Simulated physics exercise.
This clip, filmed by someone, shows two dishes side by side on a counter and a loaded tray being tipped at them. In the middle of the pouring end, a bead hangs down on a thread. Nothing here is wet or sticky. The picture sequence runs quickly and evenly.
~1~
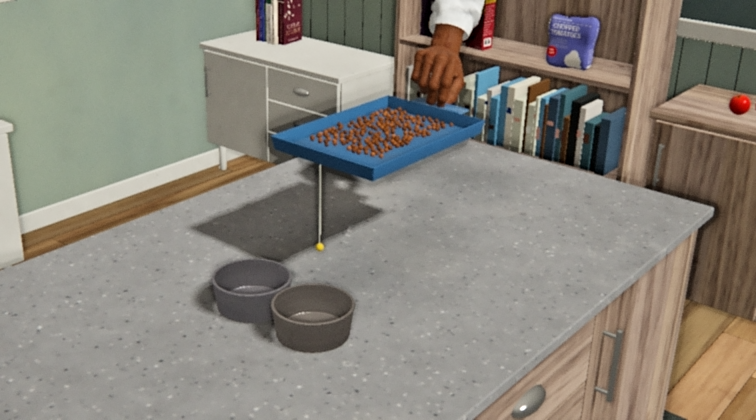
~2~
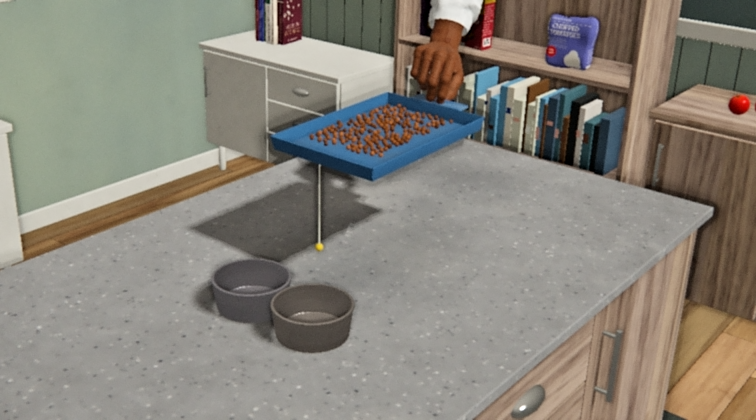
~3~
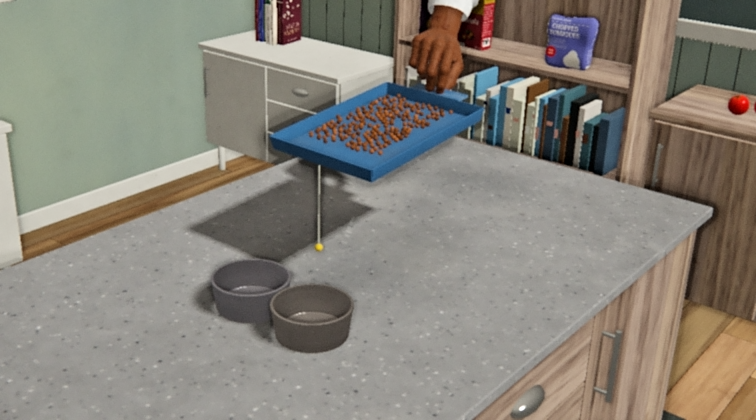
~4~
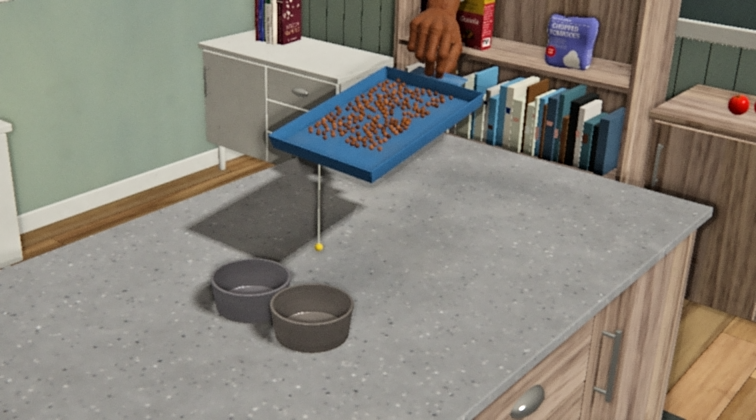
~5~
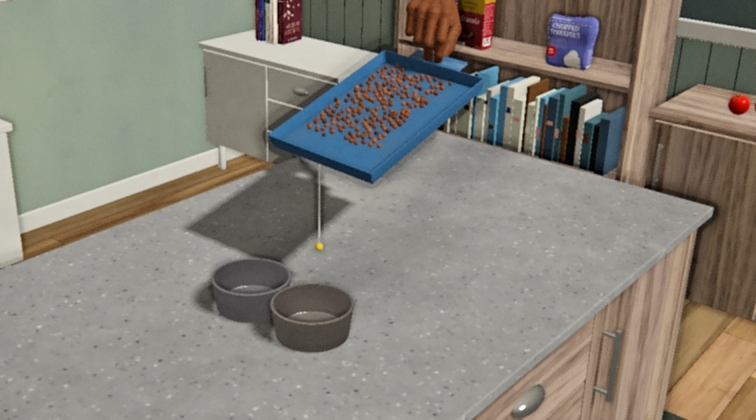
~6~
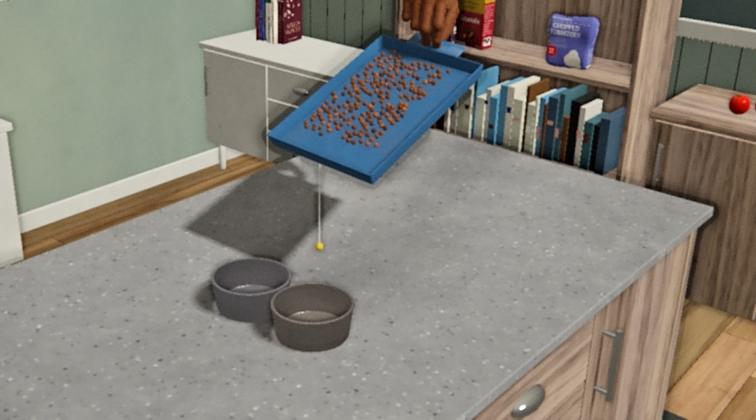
A blue tray loaded with small brown balls is held by a hand at its far edge above a speckled grey counter, seen from slightly above by a still camera. Two dark bowls sit side by side below, near a yellow bead on a thread, with bookshelves behind. The hand steadily raises the far edge, tilting the tray toward the viewer, its right near corner lowest.
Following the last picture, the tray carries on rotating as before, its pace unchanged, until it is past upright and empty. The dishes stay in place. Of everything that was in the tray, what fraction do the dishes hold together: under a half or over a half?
Well, most of the load misses the dishes, as it turns out.
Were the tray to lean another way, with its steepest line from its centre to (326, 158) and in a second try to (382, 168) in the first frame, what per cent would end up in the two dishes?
First case: 20 %; second case: 10 %.
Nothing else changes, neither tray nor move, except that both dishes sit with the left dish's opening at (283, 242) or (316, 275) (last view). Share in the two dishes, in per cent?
Approximately 30 percent, followed by approximately 70 percent.
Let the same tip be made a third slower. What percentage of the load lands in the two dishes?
I'd expect near 20 per cent.
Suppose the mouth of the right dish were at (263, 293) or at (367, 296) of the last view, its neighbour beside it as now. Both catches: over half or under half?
A minority, then a majority.
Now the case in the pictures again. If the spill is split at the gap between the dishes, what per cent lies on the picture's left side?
Close to 10 %.
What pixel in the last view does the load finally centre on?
Close to (324, 310) in the last view.
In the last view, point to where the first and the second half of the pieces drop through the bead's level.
I'd place the first part at (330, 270) and the rest at (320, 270).
Soon, tray tipped steeply; most on the tray; about a quarter in the air.
A while on, tray tipped past a quarter turn; about a third on the tray; a small part in the right dish; a small part in the left dish; about a quarter outside both; about a quarter in the air.
Towards the end, tray tipped past a quarter turn; a small part in the right dish; a small part in the left dish; about two thirds outside both.
Finally, tray tipped past a quarter turn; a small part in the right dish; a small part in the left dish; about two thirds outside both.
